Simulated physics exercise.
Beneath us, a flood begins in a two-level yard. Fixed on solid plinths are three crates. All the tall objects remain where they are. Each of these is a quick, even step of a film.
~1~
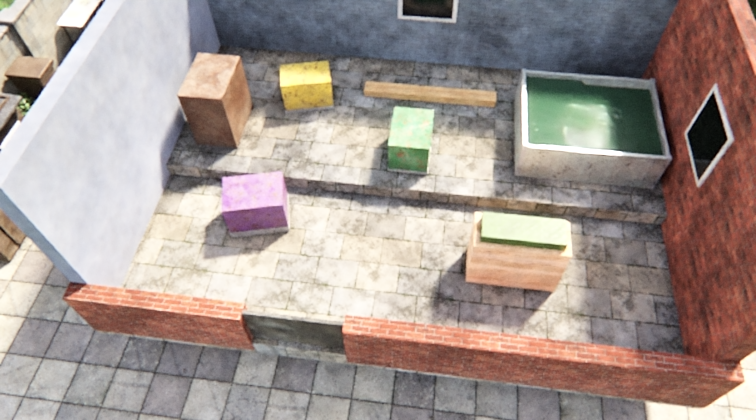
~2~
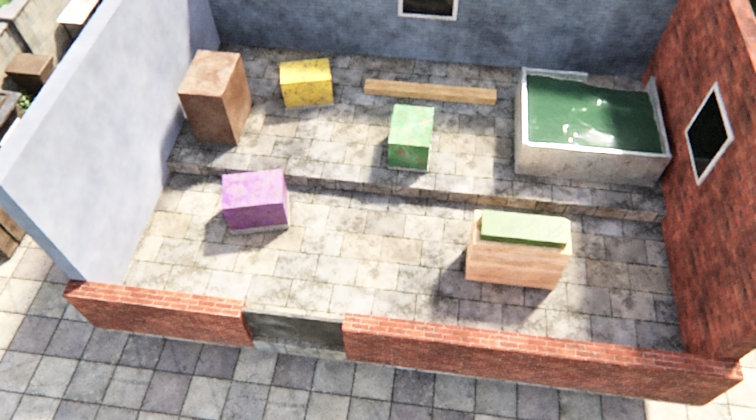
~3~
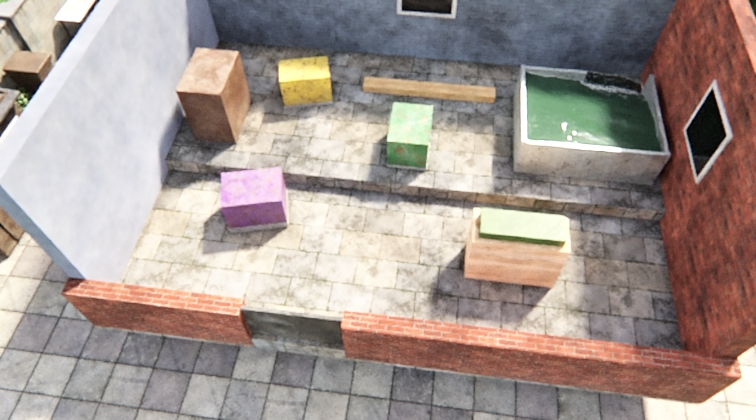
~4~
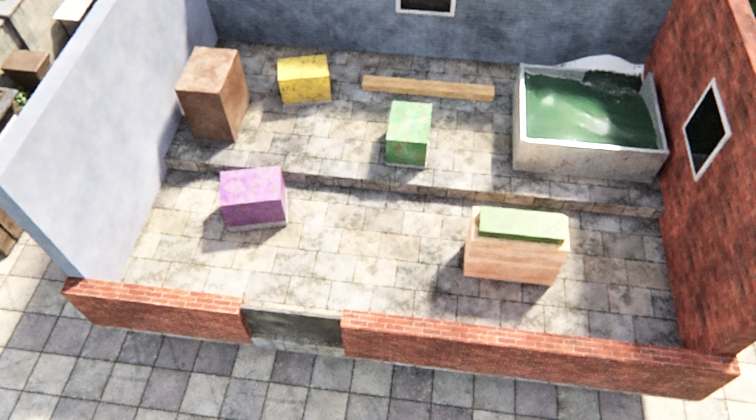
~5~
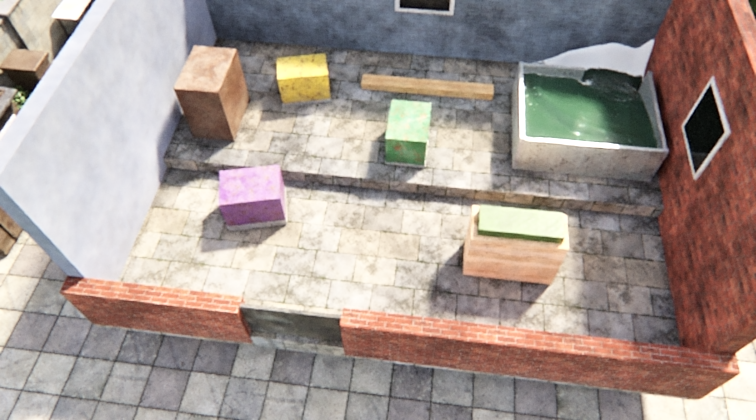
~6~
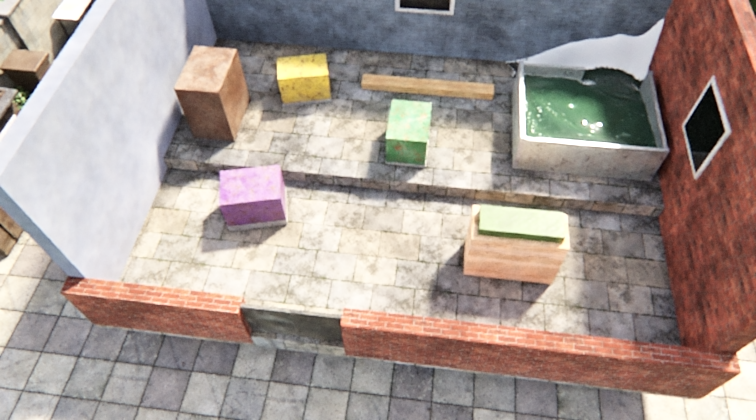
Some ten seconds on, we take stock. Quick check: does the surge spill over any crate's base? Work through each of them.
Result: Purple crate dry, green crate dry, yellow crate wet.
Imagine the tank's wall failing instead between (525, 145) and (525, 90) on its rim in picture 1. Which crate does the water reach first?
That would be the green-painted one.
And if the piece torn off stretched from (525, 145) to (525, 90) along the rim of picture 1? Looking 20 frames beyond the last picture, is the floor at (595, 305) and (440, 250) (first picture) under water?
Untouched, then inundated.
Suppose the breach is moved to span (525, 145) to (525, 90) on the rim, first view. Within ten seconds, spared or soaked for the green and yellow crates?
So the green crate goes wet while the yellow crate goes wet.
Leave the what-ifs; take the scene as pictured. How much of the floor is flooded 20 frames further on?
Close to 35 in a hundred, I think.
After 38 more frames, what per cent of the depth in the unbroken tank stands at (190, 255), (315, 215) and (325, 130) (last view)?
In that order: 4, 0 and 2 per cent.
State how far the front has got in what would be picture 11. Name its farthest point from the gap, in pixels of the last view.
I'd say near (424, 56).
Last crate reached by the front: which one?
My guess: The purple crate.
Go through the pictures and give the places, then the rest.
The first frame shows the water tank at (590, 115) is whole and still.
In the second frame, water pours out on the water tank's far side and has run to a hidden place.
In the third frame, water pours out on the water tank's far side and has run to a hidden place.
In the fourth frame, water pours out on the water tank's far side and has run to a hidden place.
In the fifth frame, the front is at a hidden place, out from the gap on the water tank's far side.
In the sixth frame, water pours out on the water tank's far side and has run to (513, 63).
A moment on, water covers 10 % of the floor; the purple crate not reached, the green crate not reached, the yellow crate not reached.
Next, water covers 20 % of the floor; the purple crate not reached, the green crate not reached, the yellow crate not reached.
Then, water covers 35 % of the floor; the purple crate not reached, the green crate water round its plinth, the yellow crate water round its plinth.
Later, water covers 55 % of the floor; the purple crate water round its plinth, the green crate water round its plinth, the yellow crate water round its plinth.
In the end, water covers 80 % of the floor; the purple crate stayed above the water, the green crate stayed above the water, the yellow crate was topped.
